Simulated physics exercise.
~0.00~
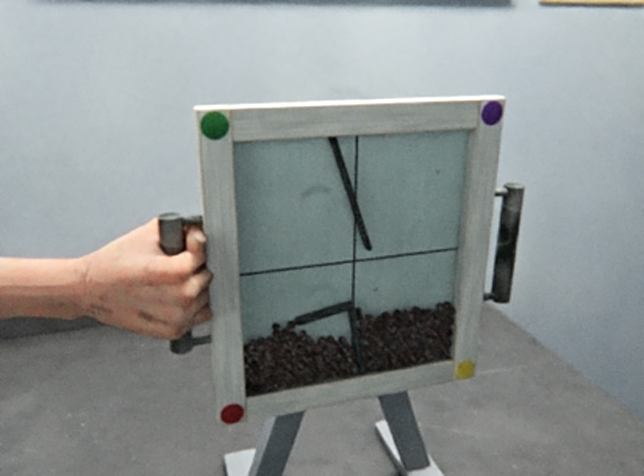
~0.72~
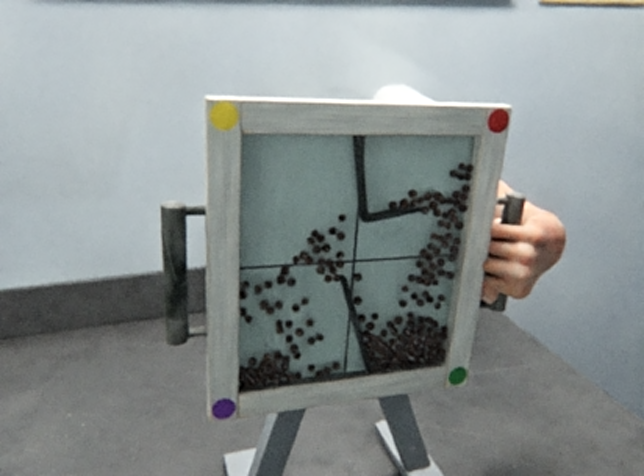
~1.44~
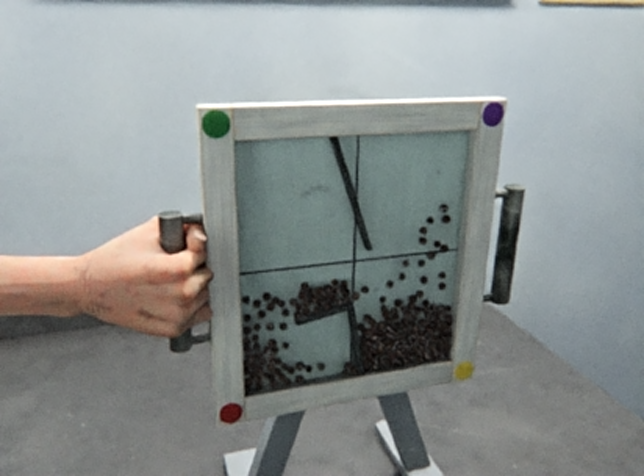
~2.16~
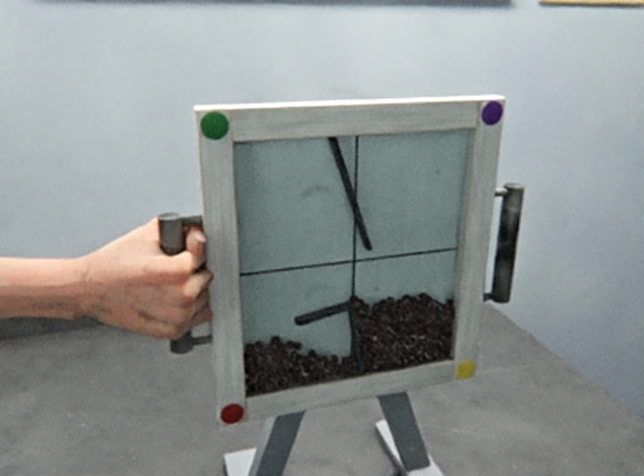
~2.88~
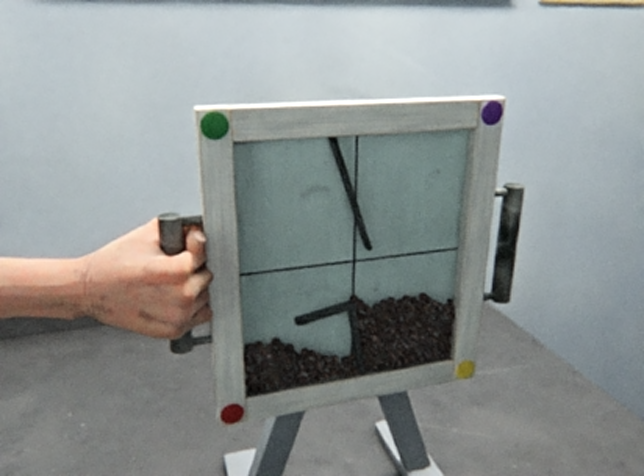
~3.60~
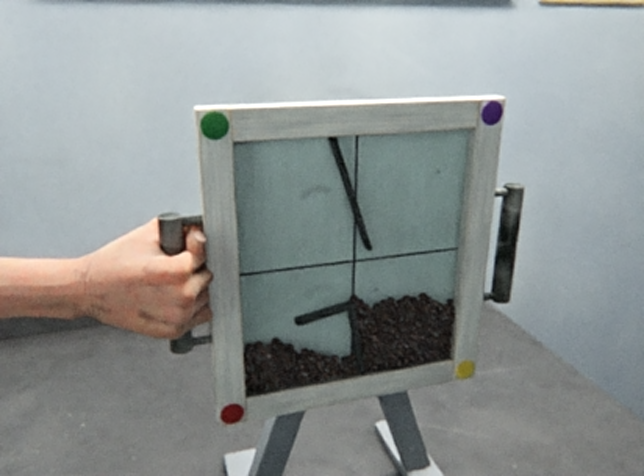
Square framed maze turning upside down and back by hand, dark beads tumbling inside, then settling along the bottom, heaped higher right.
